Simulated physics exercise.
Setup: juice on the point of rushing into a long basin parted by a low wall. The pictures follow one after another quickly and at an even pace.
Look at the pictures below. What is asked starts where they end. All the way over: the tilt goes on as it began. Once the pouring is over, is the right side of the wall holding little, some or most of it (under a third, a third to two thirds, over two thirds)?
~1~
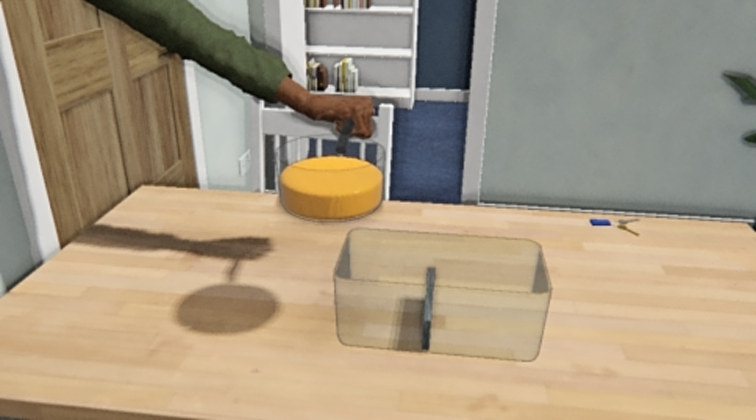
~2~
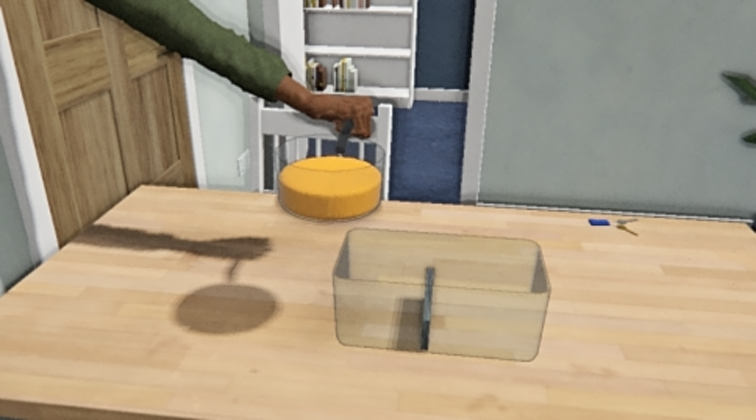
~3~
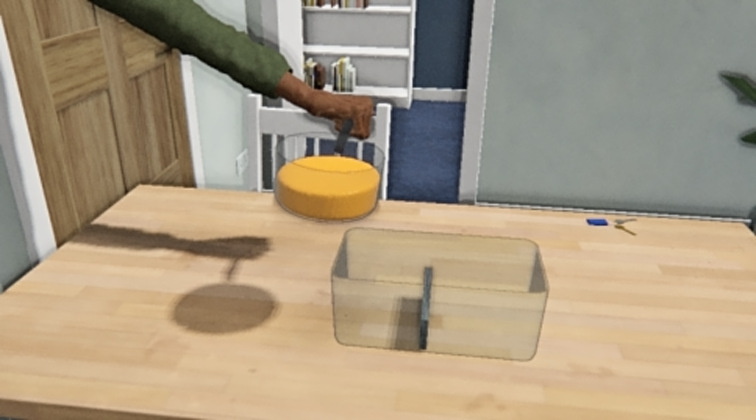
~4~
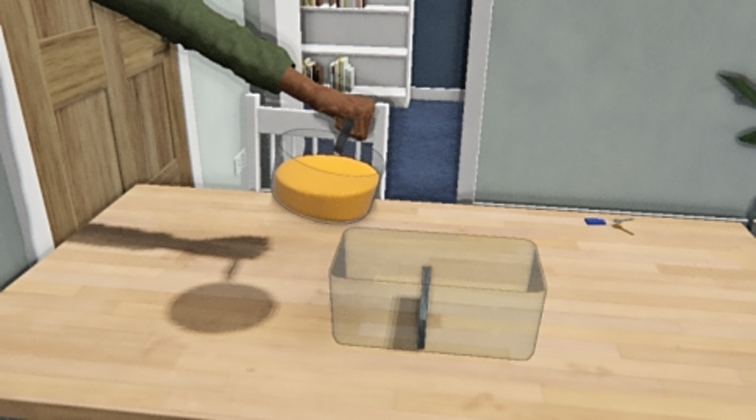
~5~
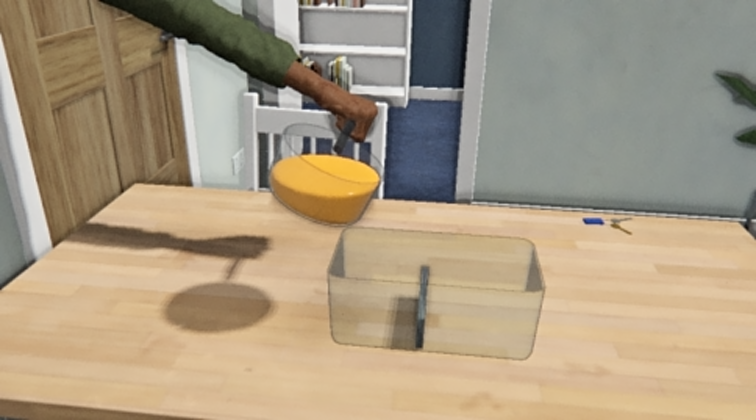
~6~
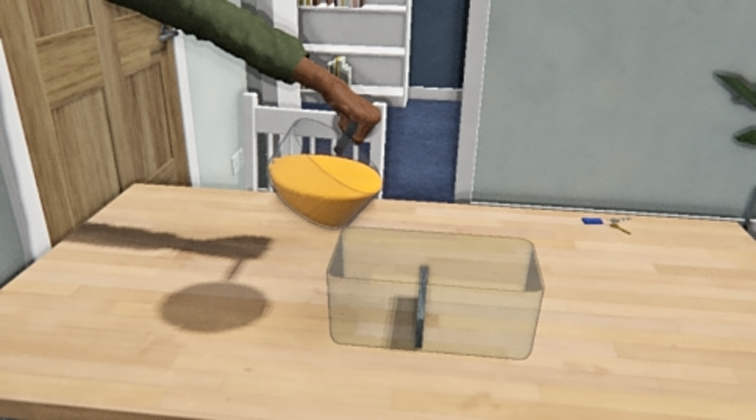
It holds little.
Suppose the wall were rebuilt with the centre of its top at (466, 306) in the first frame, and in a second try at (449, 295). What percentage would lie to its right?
Try one about 15 %, try two about 5 %.
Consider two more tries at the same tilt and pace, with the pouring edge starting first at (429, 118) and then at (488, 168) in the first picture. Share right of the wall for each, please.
Estimate, first then second: 70 per cent and 95 per cent.
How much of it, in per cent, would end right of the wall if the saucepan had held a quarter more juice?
The share comes to roughly 15 per cent.
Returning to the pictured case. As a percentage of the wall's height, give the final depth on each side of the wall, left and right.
On the left 60 %, on the right 0 %.
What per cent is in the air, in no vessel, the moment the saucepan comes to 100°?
Roughly 30 in a hundred.
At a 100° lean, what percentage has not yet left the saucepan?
It keeps around 25 per cent at that angle.
A moment on, the saucepan is tipped right over and 26 per cent is still to pour, 42 is left of the wall and 1 right of it.
Next, the saucepan is tipped right over and 4 per cent is still to pour, 85 is left of the wall and 2 right of it.
Then the saucepan is tipped right over and 0 per cent is still to pour, 92 is left of the wall and 4 right of it.
Later the saucepan is tipped right over and 0 per cent is still to pour, 91 is left of the wall and 5 right of it.
At rest 91 per cent lies left of the wall, 5 right of it and 4 outside.
